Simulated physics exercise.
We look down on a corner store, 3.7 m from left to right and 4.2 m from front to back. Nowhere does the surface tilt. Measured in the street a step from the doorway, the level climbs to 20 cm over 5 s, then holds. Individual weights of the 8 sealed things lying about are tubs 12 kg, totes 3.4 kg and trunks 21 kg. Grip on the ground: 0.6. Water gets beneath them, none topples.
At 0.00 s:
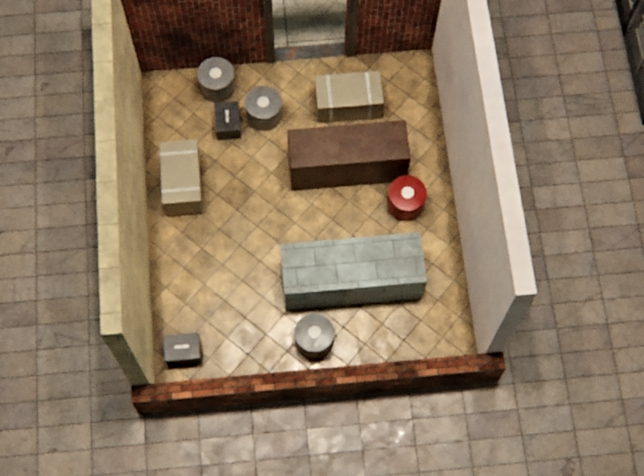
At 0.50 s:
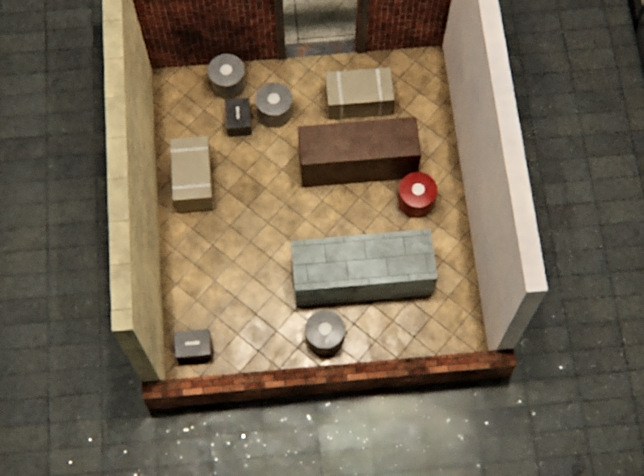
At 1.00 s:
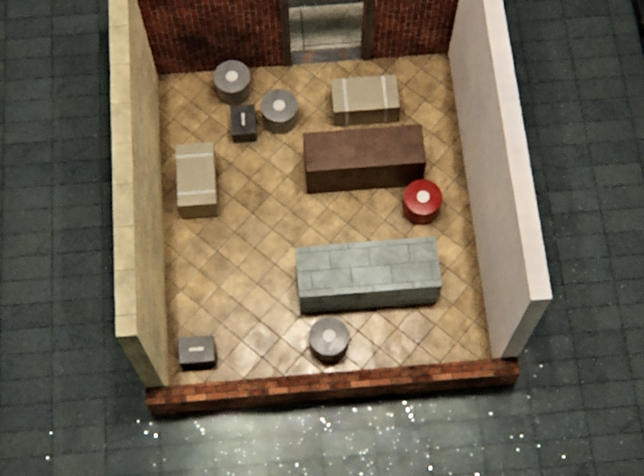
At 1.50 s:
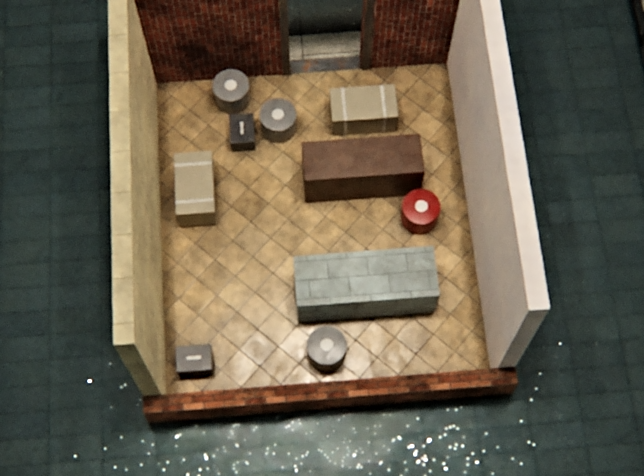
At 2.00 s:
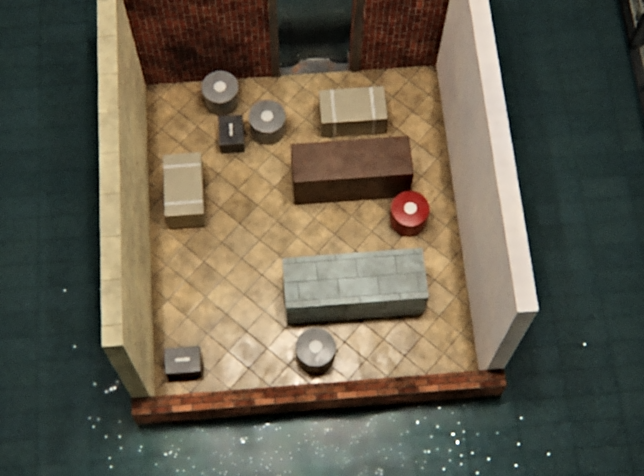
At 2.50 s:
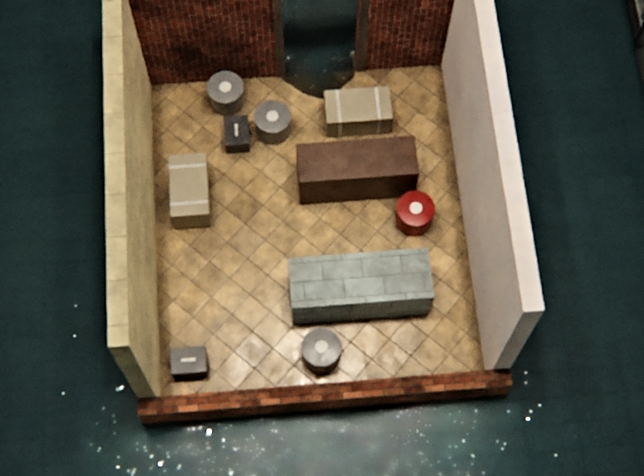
Dark water spreading over the paving around a small brick-fronted store and reaching its doorway, the boxes and red tub inside staying still.
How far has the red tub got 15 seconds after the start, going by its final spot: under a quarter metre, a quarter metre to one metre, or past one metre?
Movement: Minimal.
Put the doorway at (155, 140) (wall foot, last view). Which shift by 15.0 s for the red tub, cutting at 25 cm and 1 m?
Note: Red tub essentially stationary.
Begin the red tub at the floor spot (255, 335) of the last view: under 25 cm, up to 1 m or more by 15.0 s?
So it journeys a long way.
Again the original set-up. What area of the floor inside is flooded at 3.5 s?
About 1.0 m2 is covered.
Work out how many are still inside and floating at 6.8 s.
2.
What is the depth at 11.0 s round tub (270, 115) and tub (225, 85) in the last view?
Some 7 cm at the first, some 7 cm at the second.
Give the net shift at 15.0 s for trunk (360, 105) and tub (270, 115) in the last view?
Net displacement, in order: 120 cm; 120 cm.
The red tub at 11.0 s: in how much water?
About 2 cm.
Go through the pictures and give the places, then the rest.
The first frame shows the red tub at (408, 193), on the bottom; water covers 0.0 m2; 0 of 8 have shifted.
The second frame shows the red tub at (418, 189) rests on the ground; water covers 0.0 m2; 0 of 8 have shifted.
The third frame shows the red tub at (423, 197), on the bottom; water covers 0.0 m2; 0 of 8 have shifted.
The fourth frame shows the red tub at (421, 206), on the bottom; water covers 0.0 m2; 0 of 8 have shifted.
The fifth frame shows the red tub at (410, 208) rests on the ground; 0.0 m2 under water; 0 of 8 have shifted.
The sixth frame shows the red tub at (416, 208), on the bottom; water covers 0.2 m2; 0 of 8 have shifted.
After 3.5 s the red tub is near (416, 208), 0.0 m from its start, aground; 0 afloat.
After 6.8 s the red tub is near (416, 208), 0.0 m from its start, aground; 2 afloat.
After 11.0 s the red tub is near (415, 211), 0.0 m from its start, aground; 4 afloat.
After 15.0 s the red tub is near (415, 211), 0.0 m from its start, afloat; 8 afloat.
